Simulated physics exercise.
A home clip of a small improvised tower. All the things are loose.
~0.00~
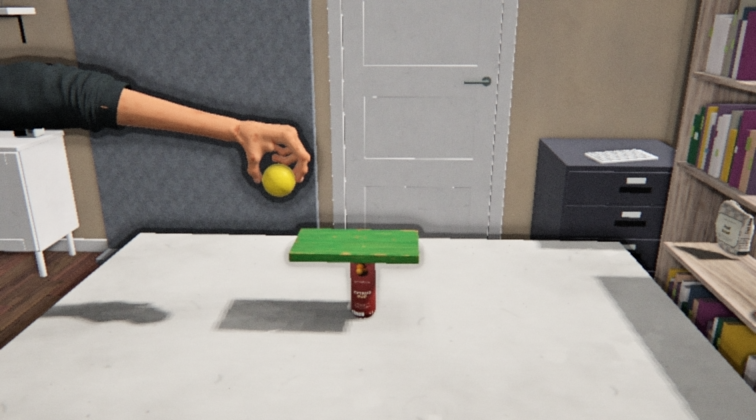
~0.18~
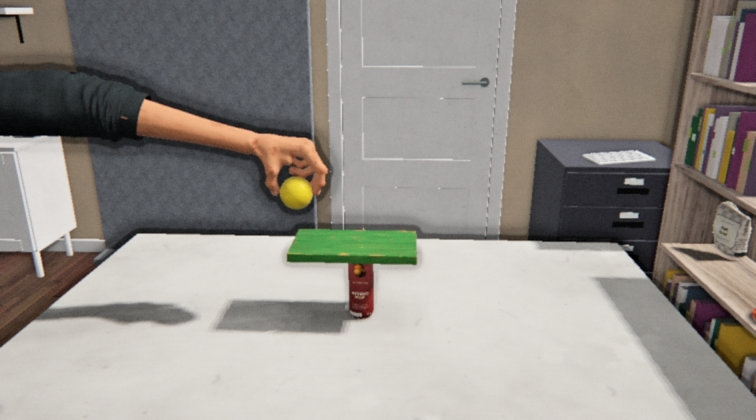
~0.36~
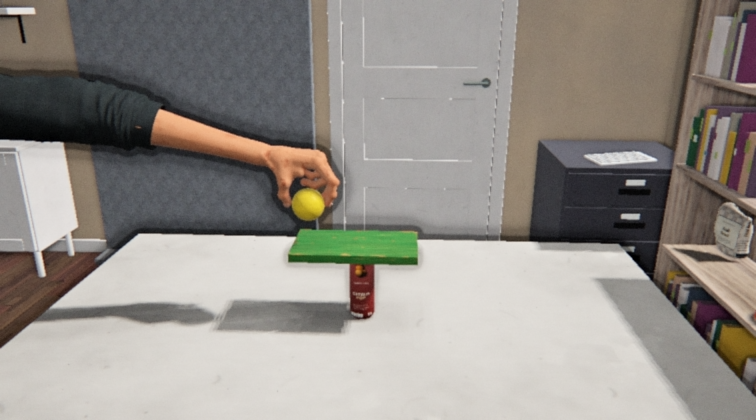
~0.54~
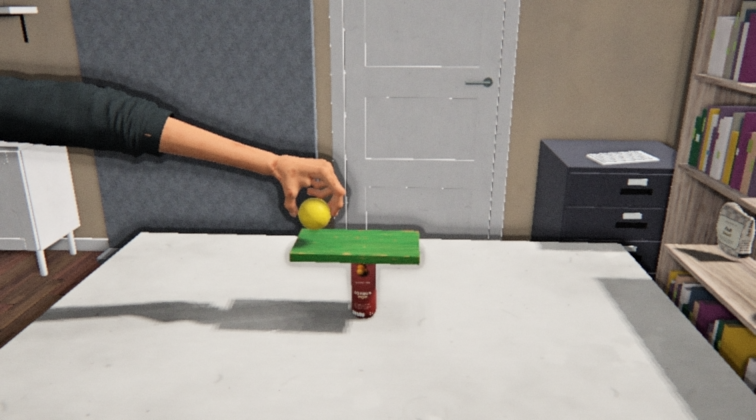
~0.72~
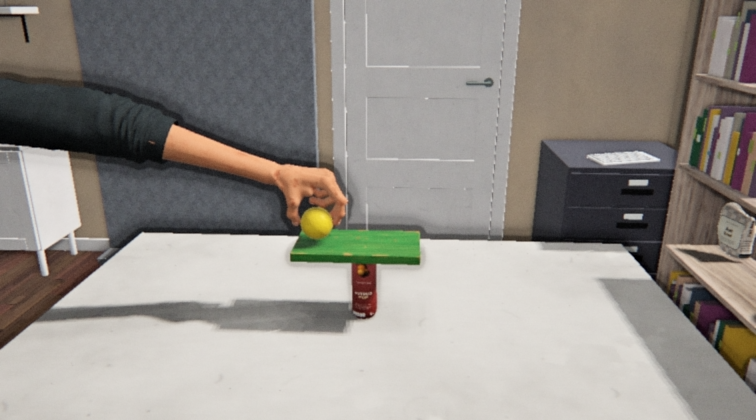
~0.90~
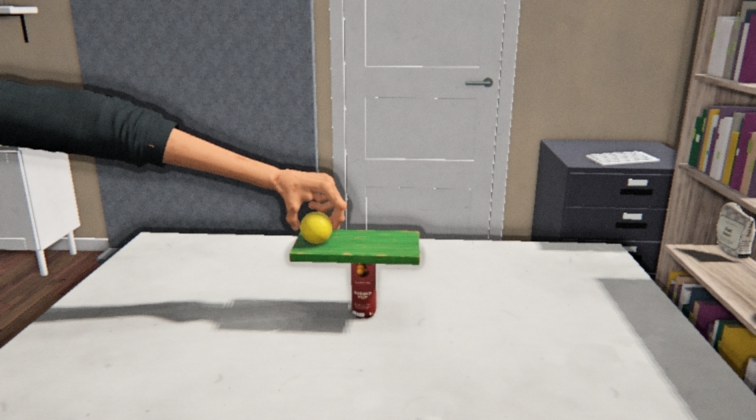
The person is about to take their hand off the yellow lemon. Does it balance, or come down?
It comes apart.
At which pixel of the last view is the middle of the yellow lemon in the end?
Near (277, 303).
By 1.40 s, green board and yellow lemon now fallen.
By 1.90 s, red can tilted by 45°.
When it is over (2.2 s), fallen, green board, yellow lemon and red can. End places, in pixels of the last picture, yellow lemon near (277, 303). The stack gives way.
